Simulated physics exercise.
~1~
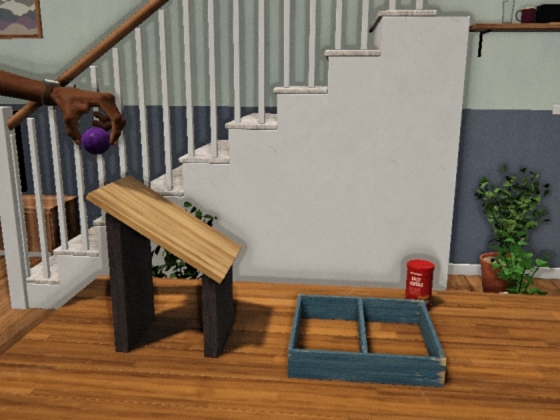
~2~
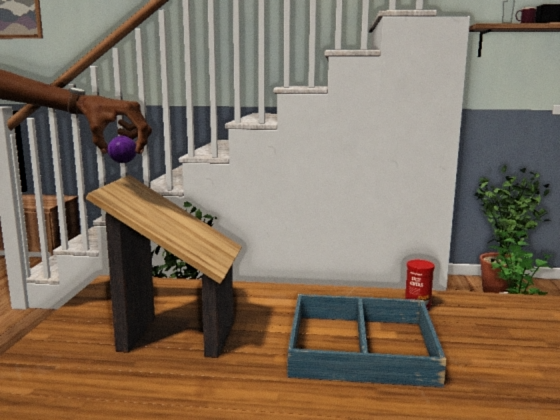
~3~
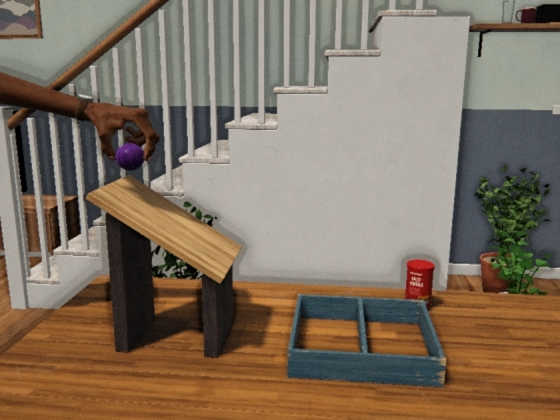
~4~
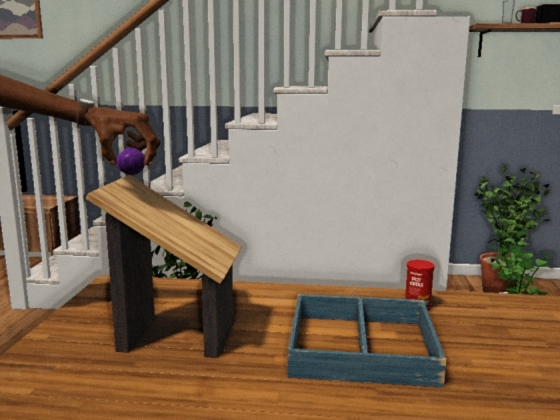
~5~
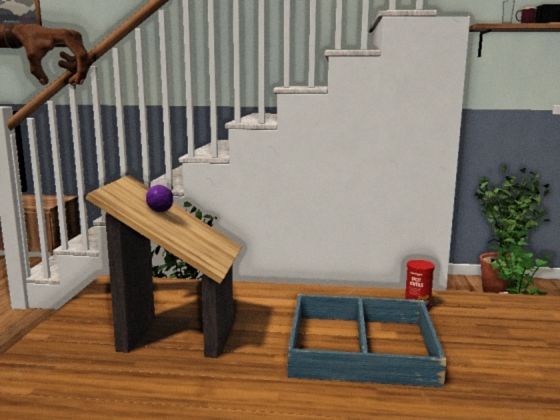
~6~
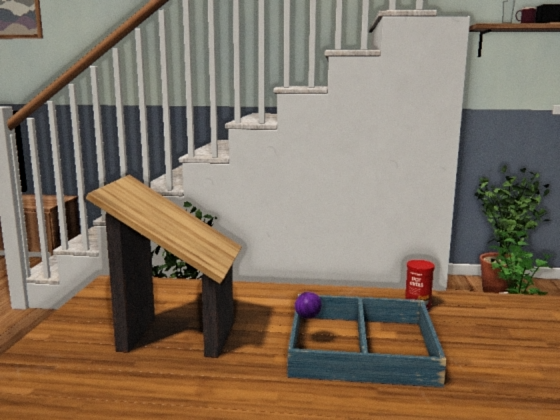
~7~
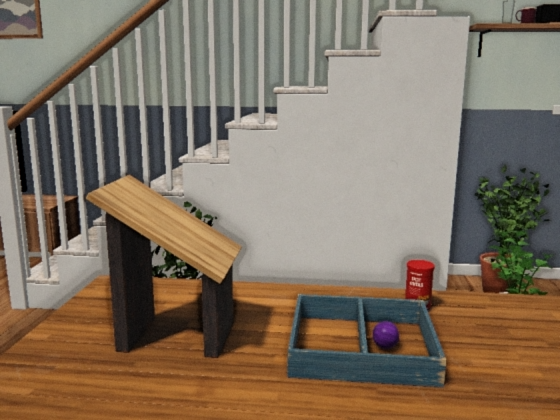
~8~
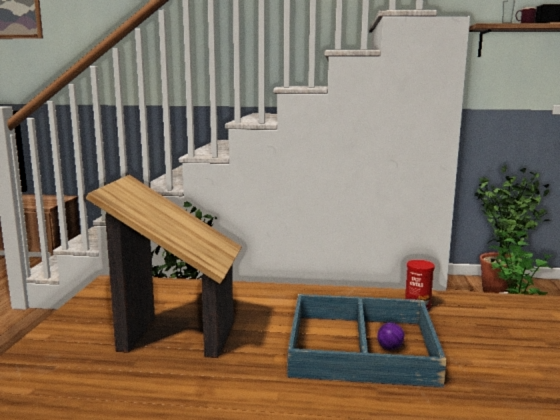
A hand held a small purple ball over a slanted wooden board and let it go, and it travelled down to the right into a blue two-part tray, ending up in the farther section while the red tin behind stayed put.
